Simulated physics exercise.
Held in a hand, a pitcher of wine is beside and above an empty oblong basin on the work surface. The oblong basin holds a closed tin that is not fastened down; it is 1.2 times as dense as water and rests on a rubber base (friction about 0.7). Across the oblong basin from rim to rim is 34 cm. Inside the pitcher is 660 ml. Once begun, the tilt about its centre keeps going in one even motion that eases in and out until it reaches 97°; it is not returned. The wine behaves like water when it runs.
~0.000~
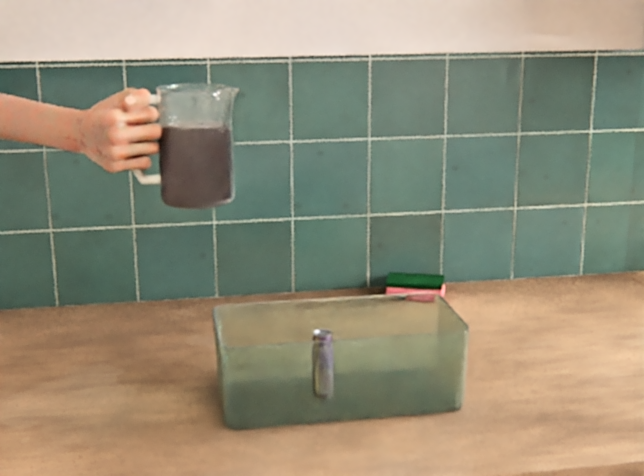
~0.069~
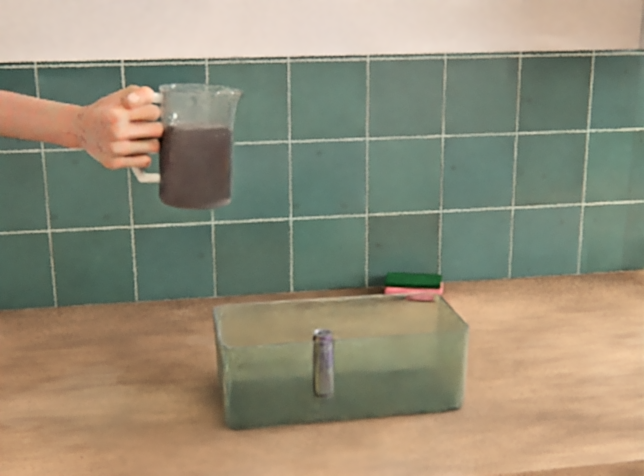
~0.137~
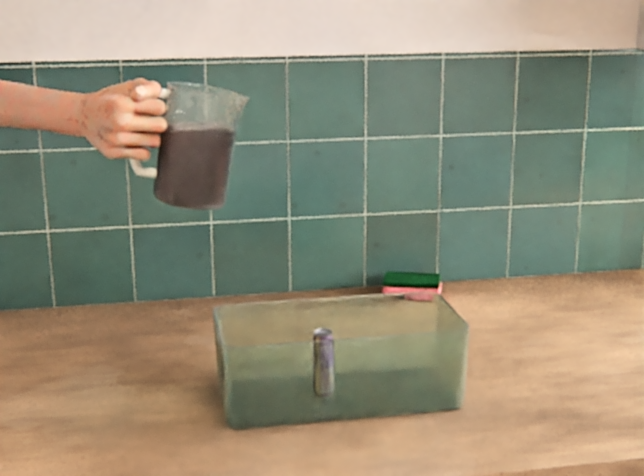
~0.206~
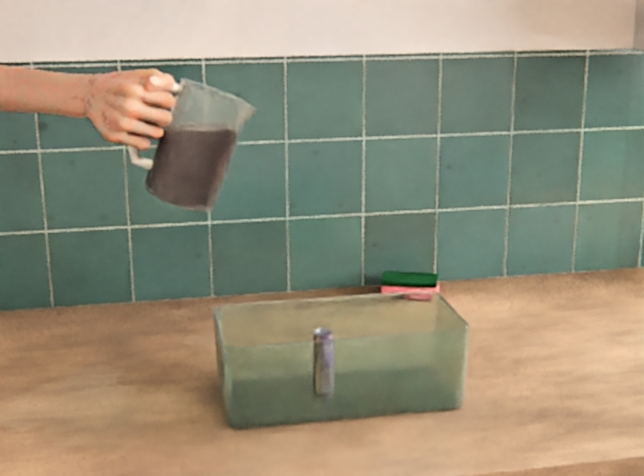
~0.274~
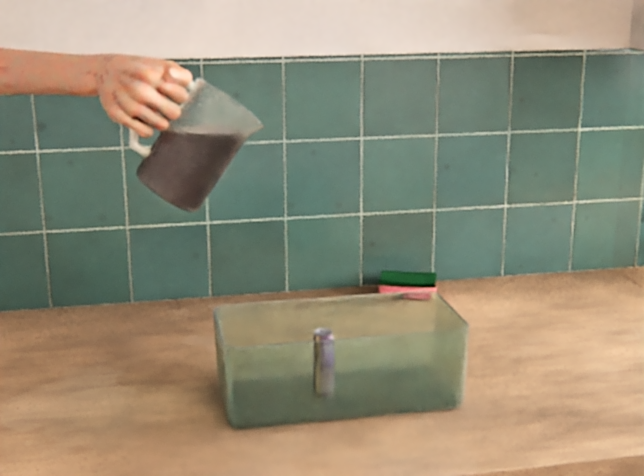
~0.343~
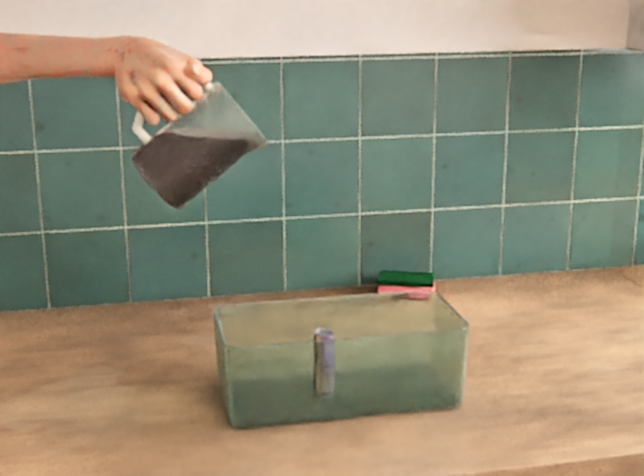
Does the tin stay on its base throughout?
Yes, it stays on its base.
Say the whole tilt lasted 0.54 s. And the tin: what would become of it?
Outcome - the tin remains standing.
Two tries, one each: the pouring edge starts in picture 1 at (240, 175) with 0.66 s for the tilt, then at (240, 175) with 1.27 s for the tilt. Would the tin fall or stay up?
In the first try it comes down; in the second it comes down.
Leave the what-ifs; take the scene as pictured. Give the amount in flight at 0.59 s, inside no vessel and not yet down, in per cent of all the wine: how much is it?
Around 24 in a hundred.
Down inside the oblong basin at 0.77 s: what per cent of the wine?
Some 28 per cent.
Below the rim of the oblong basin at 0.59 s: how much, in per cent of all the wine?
Near 1 in a hundred.
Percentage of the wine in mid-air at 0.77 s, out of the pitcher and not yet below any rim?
In-air share: About 36 %.
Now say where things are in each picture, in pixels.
The first picture shows tilt 0°; pouring edge (239, 89); surface from (160, 127) to (229, 125); the oblong basin's rim runs from (217, 327) to (454, 312); the tin's top is at (323, 335).
The second picture shows tilt 3°; pouring edge (242, 91); surface from (162, 127) to (230, 125).
The third picture shows tilt 10°; pouring edge (249, 98); surface from (164, 128) to (233, 127).
The fourth picture shows tilt 22°; pouring edge (258, 109); surface from (161, 139) to (238, 127).
The fifth picture shows tilt 36°; pouring edge (265, 126); surface from (150, 149) to (246, 131).
The sixth picture shows tilt 51°; pouring edge (268, 144); surface from (138, 149) to (260, 139).
By 0.59 s the tilt is 94° and 75 per cent is still to pour; the tin stands where it began.
By 0.77 s the tilt is 97° and 36 per cent is still to pour; the tin stands where it began.
By 0.96 s the tilt is 97° and 16 per cent is still to pour; the tin stands where it began.
By 1.16 s the tilt is 97° and 6 per cent is still to pour; the tin stands where it began.
At rest the tin stands where it began.
